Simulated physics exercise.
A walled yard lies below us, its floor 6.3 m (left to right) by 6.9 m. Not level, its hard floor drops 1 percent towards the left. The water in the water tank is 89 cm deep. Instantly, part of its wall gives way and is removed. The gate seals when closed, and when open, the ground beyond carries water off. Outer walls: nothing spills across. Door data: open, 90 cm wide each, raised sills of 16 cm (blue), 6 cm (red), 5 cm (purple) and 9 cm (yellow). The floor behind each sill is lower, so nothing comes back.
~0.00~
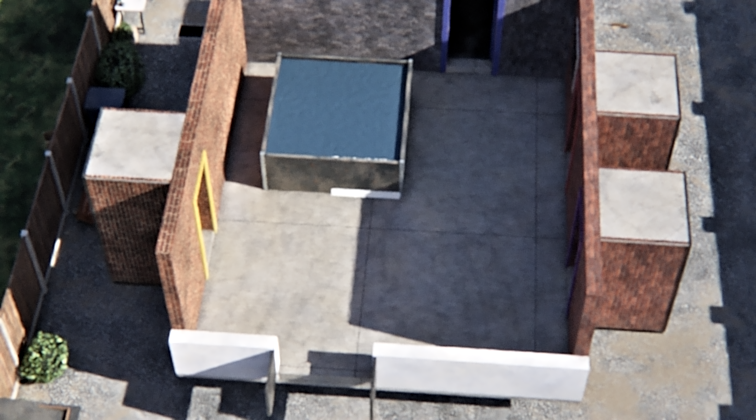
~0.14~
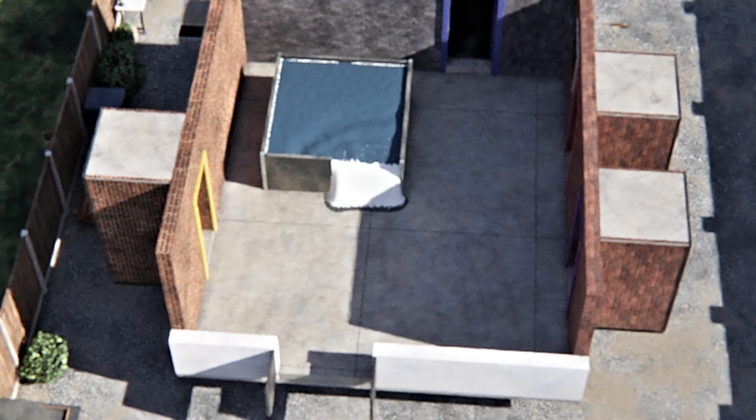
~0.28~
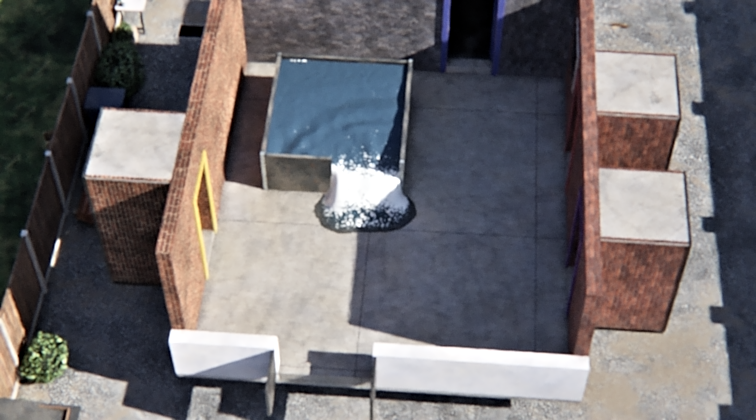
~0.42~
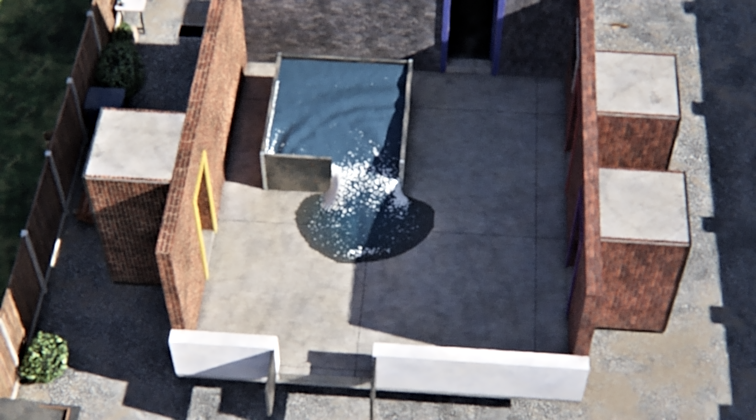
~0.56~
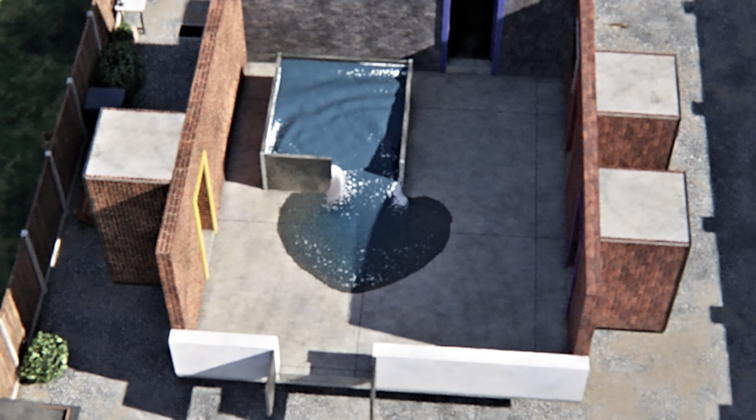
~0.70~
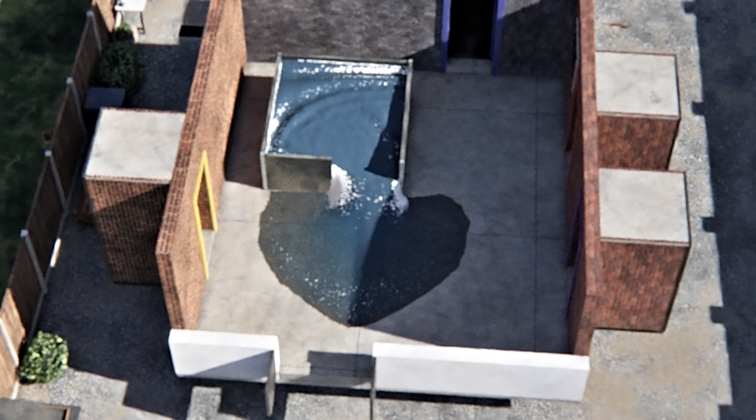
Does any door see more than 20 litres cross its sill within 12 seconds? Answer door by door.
Taking each door, the blue door does not; the red door does not; the purple door does; the yellow door does not.
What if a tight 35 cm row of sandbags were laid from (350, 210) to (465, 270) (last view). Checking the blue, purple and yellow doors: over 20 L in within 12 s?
Well, the blue one is within bounds, the purple one is more than allowed, and the yellow one is more than allowed.
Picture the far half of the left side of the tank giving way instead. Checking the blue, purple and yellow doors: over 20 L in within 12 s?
At blue the amount is beneath the mark, at purple it is higher than the mark, and at yellow it is higher than the mark.
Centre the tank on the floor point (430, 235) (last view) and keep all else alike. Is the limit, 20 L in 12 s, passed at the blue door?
Then blue falls short.
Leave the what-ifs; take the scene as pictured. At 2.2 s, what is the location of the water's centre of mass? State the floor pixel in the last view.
I'd say somewhere around (359, 197).
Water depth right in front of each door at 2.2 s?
Readings (cm): Blue = 0; red = 0; purple = 9; yellow = 4.
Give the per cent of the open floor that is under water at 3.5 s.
Covered: Roughly 50 %.
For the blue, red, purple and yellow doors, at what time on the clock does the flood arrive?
Blue: 5.5 s; red: 4.0 s; purple: 2.0 s; yellow: 1.2 s.
After 1.4 s water covers 45 % of the floor and is deepest (54 cm) near (379, 198); blue door not reached, red door not reached, purple door not reached, yellow door 5 cm at the sill, 0 L in.
After 2.2 s water covers 50 % of the floor and is deepest (64 cm) near (567, 378); blue door not reached, red door not reached, purple door 9 cm at the sill, 0 L in, yellow door 4 cm at the sill, 0 L in.
After 3.5 s water covers 50 % of the floor and is deepest (32 cm) near (502, 374); blue door not reached, red door not reached, purple door 14 cm at the sill, 41 L in, yellow door 10 cm at the sill, 0 L in.
After 7.0 s water covers 100 % of the floor and is deepest (17 cm) near (369, 197); blue door 11 cm at the sill, 0 L in, red door 4 cm at the sill, 0 L in, purple door 12 cm at the sill, 112 L in, yellow door 5 cm at the sill, 1 L in.
After 12.0 s water covers 100 % of the floor and is deepest (16 cm) near (233, 138); blue door 8 cm at the sill, 0 L in, red door 3 cm at the sill, 0 L in, purple door 6 cm at the sill, 143 L in, yellow door 8 cm at the sill, 1 L in.
